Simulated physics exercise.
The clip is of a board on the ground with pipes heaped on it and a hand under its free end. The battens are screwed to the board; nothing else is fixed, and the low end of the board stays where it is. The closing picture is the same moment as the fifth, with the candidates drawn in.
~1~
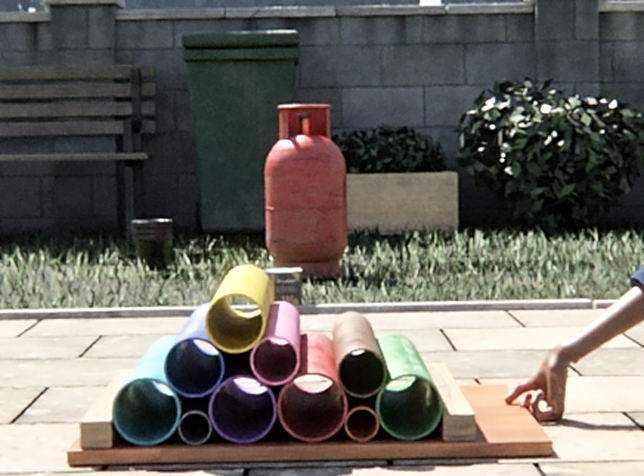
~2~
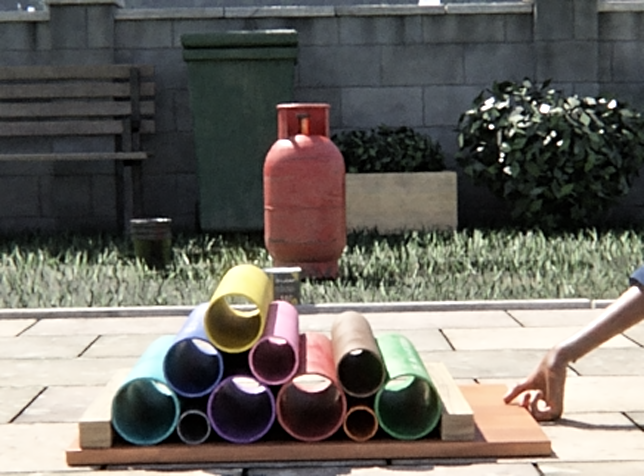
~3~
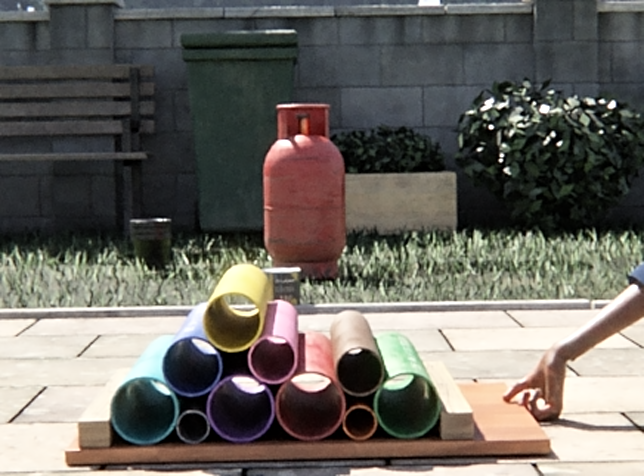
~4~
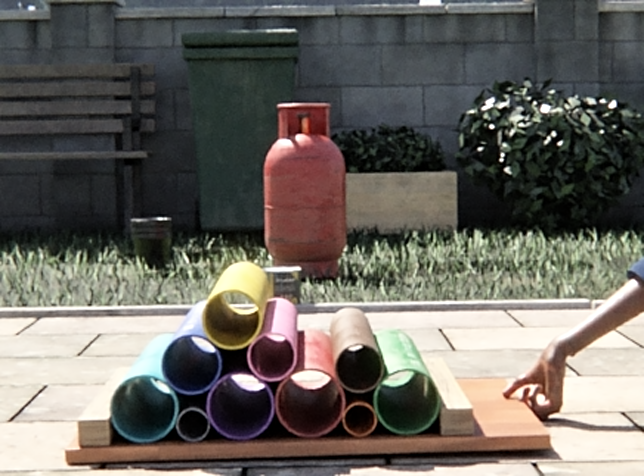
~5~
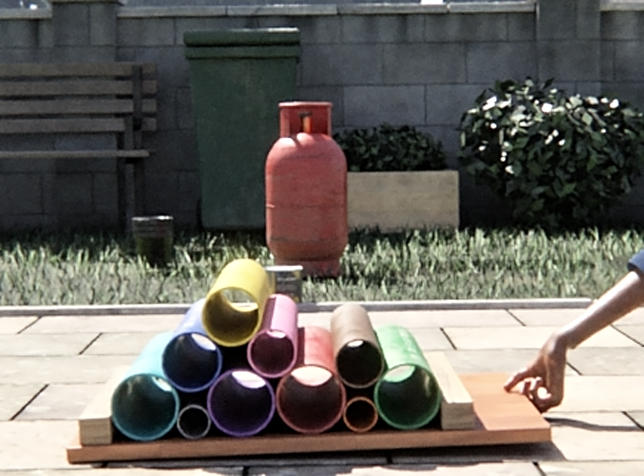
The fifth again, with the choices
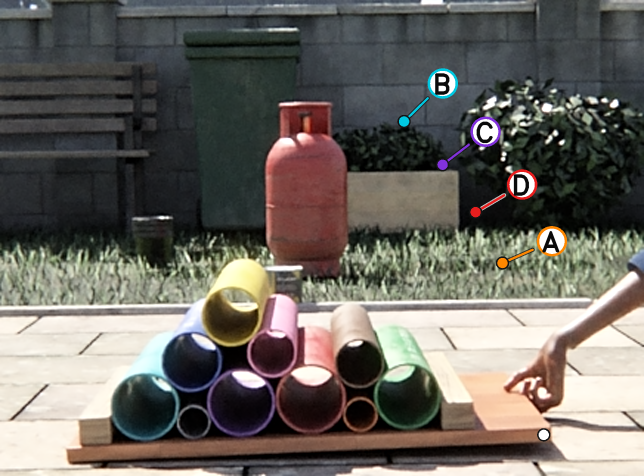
The video shows colourful pipes stacked between two wooden battens on a board lying on paving, with a hand at its right end. The hand raises that end very slightly, while the pipes keep their places in the stack.
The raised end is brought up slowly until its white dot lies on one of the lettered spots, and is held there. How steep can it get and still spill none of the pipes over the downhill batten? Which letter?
Stop at C.
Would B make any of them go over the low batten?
At B: Yes.
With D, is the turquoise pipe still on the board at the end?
Yes.
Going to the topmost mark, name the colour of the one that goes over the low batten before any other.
It is the yellow one.
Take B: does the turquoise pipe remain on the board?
Yes.
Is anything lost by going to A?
No, at A.
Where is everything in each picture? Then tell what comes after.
The first frame shows board (309, 408); turquoise pipe (146, 411); grey pipe (195, 427).
The second frame shows grey pipe (194, 427); purple pipe (242, 409).
The third frame shows board (308, 406); orange pipe (360, 422); green pipe (407, 405); blue pipe (192, 366).
The fourth frame shows board (307, 404); turquoise pipe (144, 408); purple pipe (240, 406); grey pipe (193, 424).
The fifth frame shows board (309, 400); turquoise pipe (145, 406); grey pipe (194, 422).
On the marked copy, A at (502, 263); B at (404, 122); C at (442, 165); D at (476, 212); the white dot at (544, 435).
With C. Early on, board at 20°.
Further on, board at 37°.
At the end, board at 37°, none over the low batten.
As for the rest, A none over the low batten; B one over the low batten (yellow); D none over the low batten.
